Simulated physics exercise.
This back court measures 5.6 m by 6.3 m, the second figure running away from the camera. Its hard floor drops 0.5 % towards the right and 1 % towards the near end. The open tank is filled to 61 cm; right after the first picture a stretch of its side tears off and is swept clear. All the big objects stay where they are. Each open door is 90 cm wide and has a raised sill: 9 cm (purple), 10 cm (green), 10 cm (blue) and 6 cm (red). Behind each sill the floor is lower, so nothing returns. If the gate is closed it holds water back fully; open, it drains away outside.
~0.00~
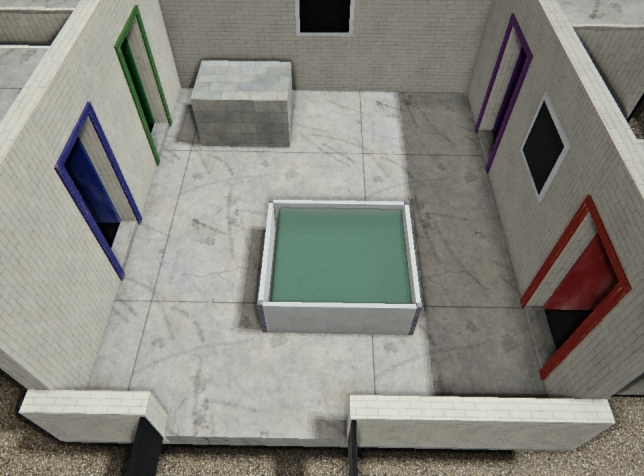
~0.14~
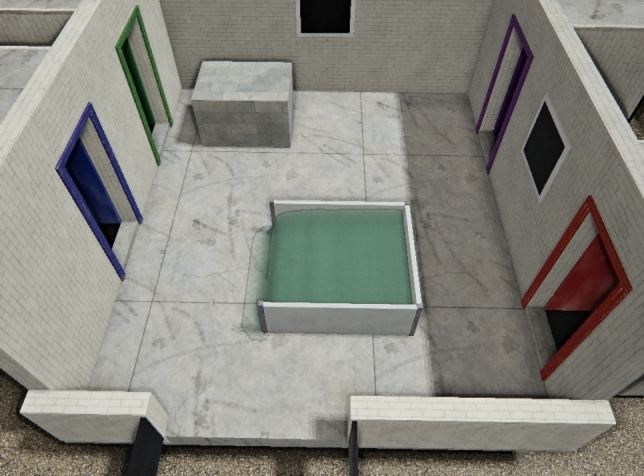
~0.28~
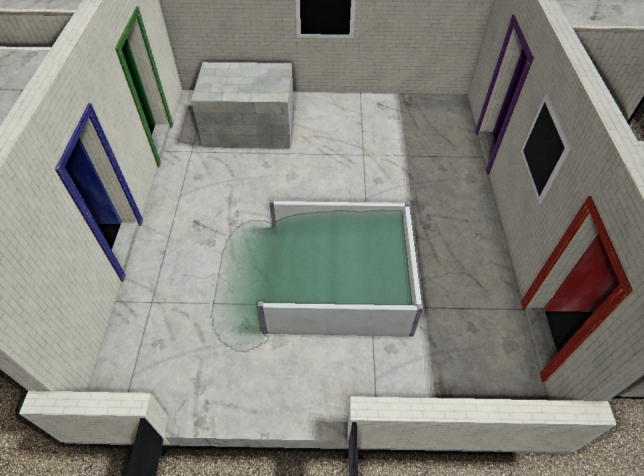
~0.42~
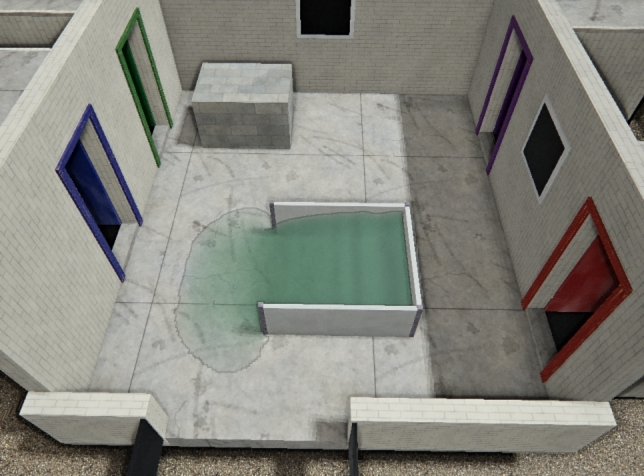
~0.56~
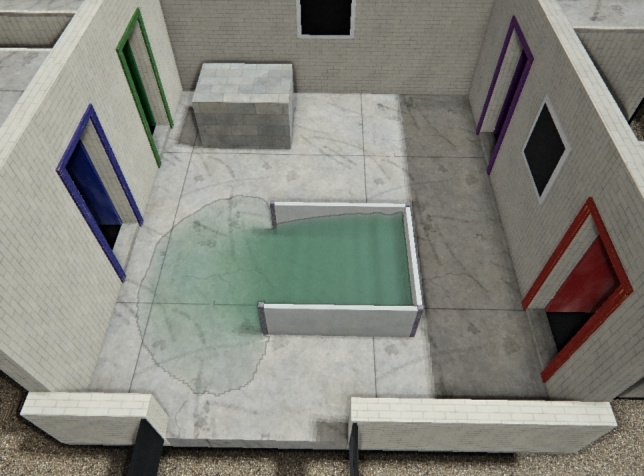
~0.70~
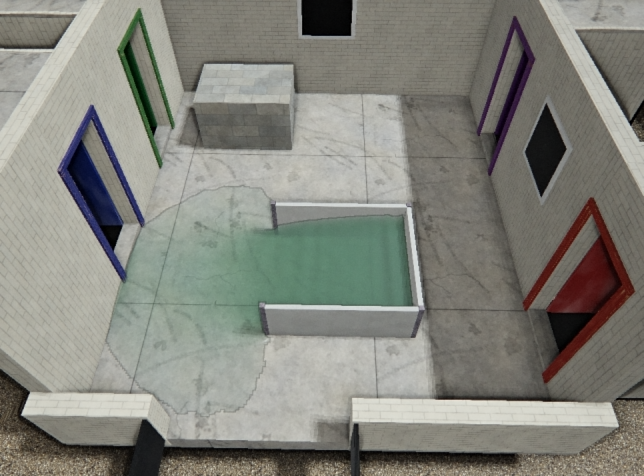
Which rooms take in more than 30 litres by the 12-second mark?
Door by door: At the purple door it does not reach the limit; at the green door it keeps below the limit; at the blue door it passes the limit; at the red door it does not reach the limit.
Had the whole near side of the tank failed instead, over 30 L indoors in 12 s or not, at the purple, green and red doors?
Against that limit: Purple below, green below, red over.
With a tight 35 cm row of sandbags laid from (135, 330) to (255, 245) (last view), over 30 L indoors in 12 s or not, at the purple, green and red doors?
Against that limit: Purple below, green below, red under.
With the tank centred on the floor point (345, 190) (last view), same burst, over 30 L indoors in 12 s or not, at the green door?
Against that limit: Green past it.
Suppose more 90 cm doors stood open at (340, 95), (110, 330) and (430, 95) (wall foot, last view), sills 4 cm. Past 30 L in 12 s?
In that order: Below, above, below.
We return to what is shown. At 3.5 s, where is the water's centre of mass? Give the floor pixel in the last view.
Around (219, 268).
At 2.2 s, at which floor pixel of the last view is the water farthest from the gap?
Near (180, 108).
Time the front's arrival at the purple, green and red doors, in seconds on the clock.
Purple 7.0 s, green 1.6 s, red 4.5 s.
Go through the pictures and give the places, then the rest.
The first picture shows still water, 61 cm deep, in the open tank at (339, 253).
In the second picture, the front is at (262, 337), 0.9 m from the gap at (272, 270); 0.3 m2 of floor is under water; 61 cm left at the back of the open tank.
In the third picture, water pours out at (272, 272) and has run 1.1 m, to (243, 346); typically 10 cm deep outside, 61 cm at the open tank's back.
In the fourth picture, water pours out at (272, 273) and has run 1.4 m, to (222, 364); typically 8 cm deep outside, 60 cm at the open tank's back.
In the fifth picture, the front is at (144, 315), 1.8 m from the gap at (273, 274); 3.9 m2 of floor is under water; 52 cm left at the back of the open tank.
In the sixth picture, water pours out at (274, 275) and has run 2.3 m, to (109, 332); typically 6 cm deep outside, 52 cm at the open tank's back.
After 1.4 s water covers 25 % of the floor and is deepest (39 cm) near (83, 415); purple door not reached, green door not reached, blue door 28 cm at the sill, 67 L in, red door not reached.
After 2.2 s water covers 30 % of the floor and is deepest (38 cm) near (83, 415); purple door not reached, green door 9 cm at the sill, 0 L in, blue door 27 cm at the sill, 166 L in, red door not reached.
After 3.5 s water covers 45 % of the floor and is deepest (22 cm) near (182, 102); purple door not reached, green door 6 cm at the sill, 0 L in, blue door 16 cm at the sill, 237 L in, red door not reached.
After 7.0 s water covers 90 % of the floor and is deepest (8 cm) near (161, 168); purple door 3 cm at the sill, 0 L in, green door 7 cm at the sill, 0 L in, blue door 5 cm at the sill, 249 L in, red door 6 cm at the sill, 7 L in.
After 12.0 s water covers 90 % of the floor and is deepest (8 cm) near (435, 422); purple door 5 cm at the sill, 0 L in, green door 2 cm at the sill, 0 L in, blue door 2 cm at the sill, 249 L in, red door 6 cm at the sill, 8 L in.
